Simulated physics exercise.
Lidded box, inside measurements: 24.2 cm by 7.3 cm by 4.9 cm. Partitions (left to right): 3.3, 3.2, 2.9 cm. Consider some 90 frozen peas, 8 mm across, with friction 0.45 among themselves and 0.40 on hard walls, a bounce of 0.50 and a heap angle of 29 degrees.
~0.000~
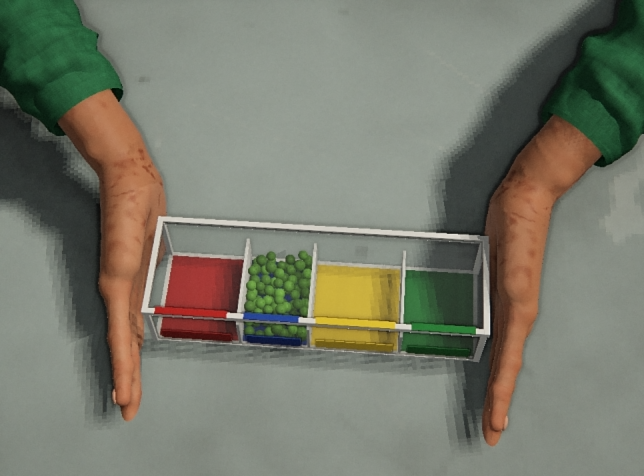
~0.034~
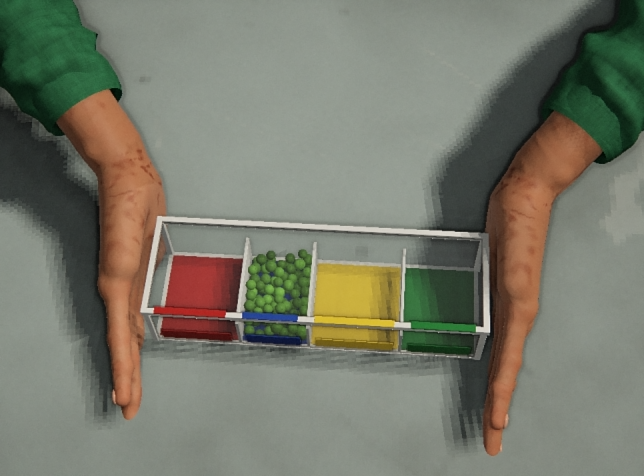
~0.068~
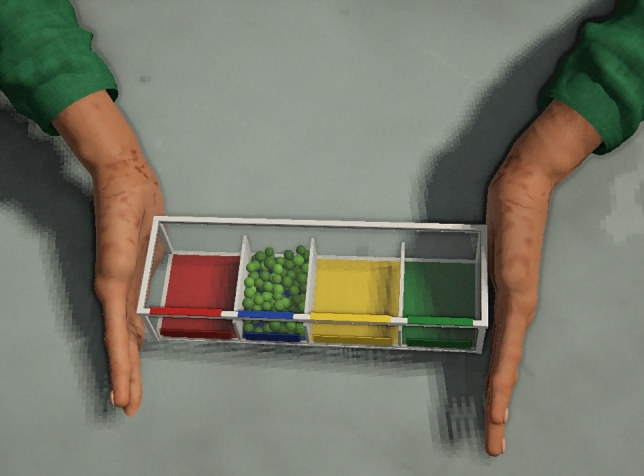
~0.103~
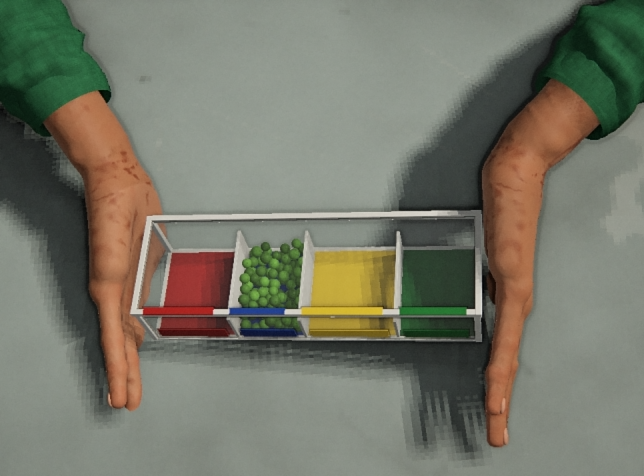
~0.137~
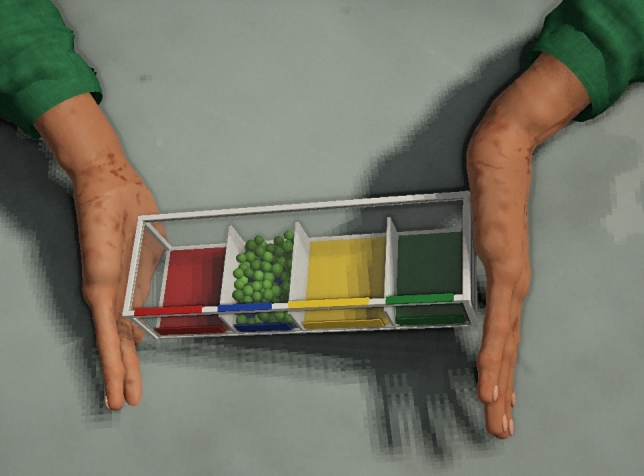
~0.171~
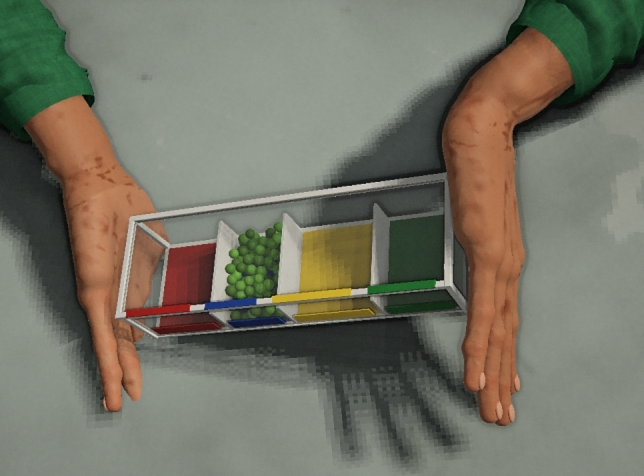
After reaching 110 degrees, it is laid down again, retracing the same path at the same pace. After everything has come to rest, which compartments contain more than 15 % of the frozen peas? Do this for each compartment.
Red compartment: It'll probably finish past fifteen percent of the pieces. Blue compartment: It'll probably finish past fifteen percent of the pieces. Green compartment: It'll probably finish at or short of fifteen percent of the pieces. Yellow compartment: It'll probably finish at or short of fifteen percent of the pieces.
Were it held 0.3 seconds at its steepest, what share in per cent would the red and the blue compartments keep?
Final amounts would be red 50% and blue 50%.
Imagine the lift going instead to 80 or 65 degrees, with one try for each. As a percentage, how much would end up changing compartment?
First try: Around 25 %; second try: Around 15 %.
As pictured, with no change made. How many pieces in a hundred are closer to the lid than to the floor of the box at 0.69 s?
Close to 70 in a hundred.
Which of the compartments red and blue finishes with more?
The blue one.
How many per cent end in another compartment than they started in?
Somewhere around 45 percent.
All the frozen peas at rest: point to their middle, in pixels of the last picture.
Approximately (252, 312) in the last picture.
Then, at 0.69 s, tilt 109 degrees; red 20 %, blue 80 %.
Then, at 1.03 s, tilt 47 degrees; red 40 %, blue 60 %.
After 1.47 s, tilt 0 degrees; red 45 %, blue 55 %.
At rest (2.0 s), red 45 %, blue 55 %, green 0 %, yellow 0 %.
